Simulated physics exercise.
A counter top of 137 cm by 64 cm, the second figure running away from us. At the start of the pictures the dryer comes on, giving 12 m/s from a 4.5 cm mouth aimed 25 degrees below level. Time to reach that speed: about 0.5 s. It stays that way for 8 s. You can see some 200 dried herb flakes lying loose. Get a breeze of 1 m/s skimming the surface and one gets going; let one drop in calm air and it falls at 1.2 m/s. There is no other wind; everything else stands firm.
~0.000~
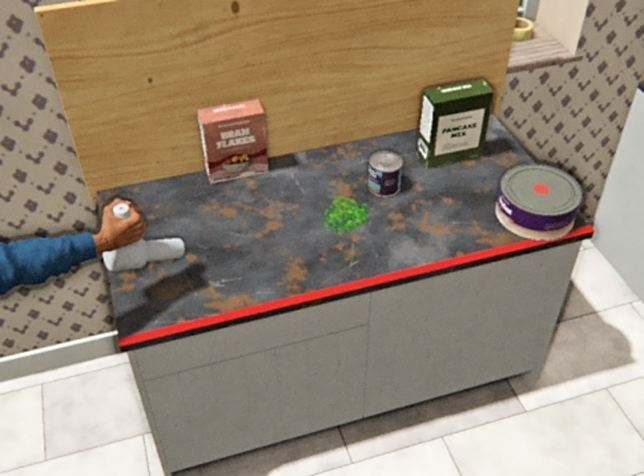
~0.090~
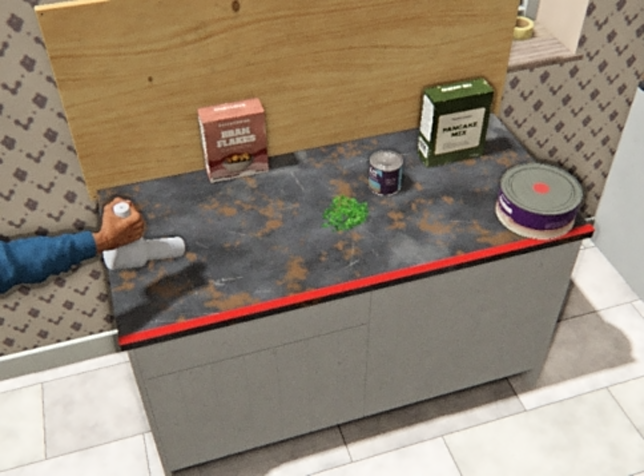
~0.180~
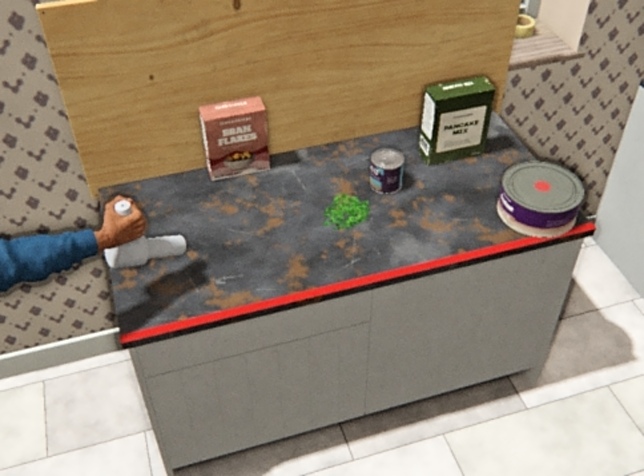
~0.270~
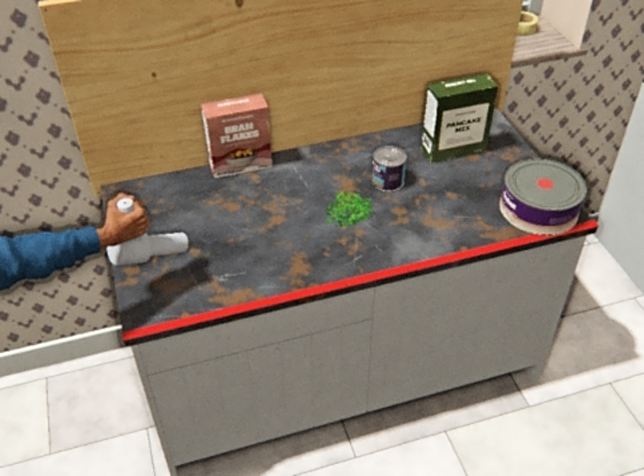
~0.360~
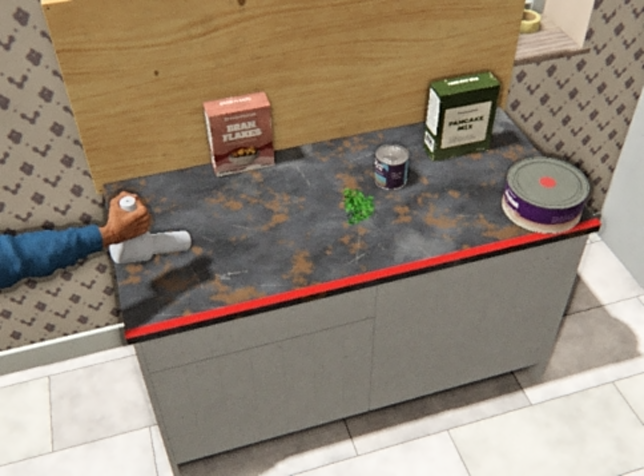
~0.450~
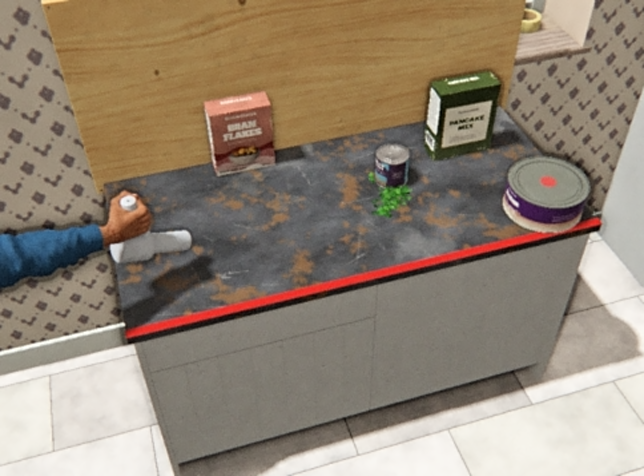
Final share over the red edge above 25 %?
No, it is not.
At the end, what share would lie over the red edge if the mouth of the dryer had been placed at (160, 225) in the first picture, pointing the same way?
Near 0 per cent.
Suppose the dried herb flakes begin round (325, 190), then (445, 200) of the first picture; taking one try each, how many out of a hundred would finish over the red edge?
In turn: 0 per cent, 0 per cent.
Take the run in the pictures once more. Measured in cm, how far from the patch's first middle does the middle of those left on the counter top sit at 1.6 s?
I'd say close to 55 cm.
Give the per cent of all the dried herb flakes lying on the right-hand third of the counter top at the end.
5 %.
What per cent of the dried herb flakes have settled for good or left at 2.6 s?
90 %.
After 1.6 s, 28 % are on the move or not yet settled, 0 % are over the red edge; the middle of those still in play is near (510, 148).
After 2.6 s, 14 % are on the move or not yet settled, 0 % are over the red edge.
After 4.4 s, 9 % are on the move or not yet settled, 0 % are over the red edge.
After 8.0 s, at the end, 0 % are over the red edge.
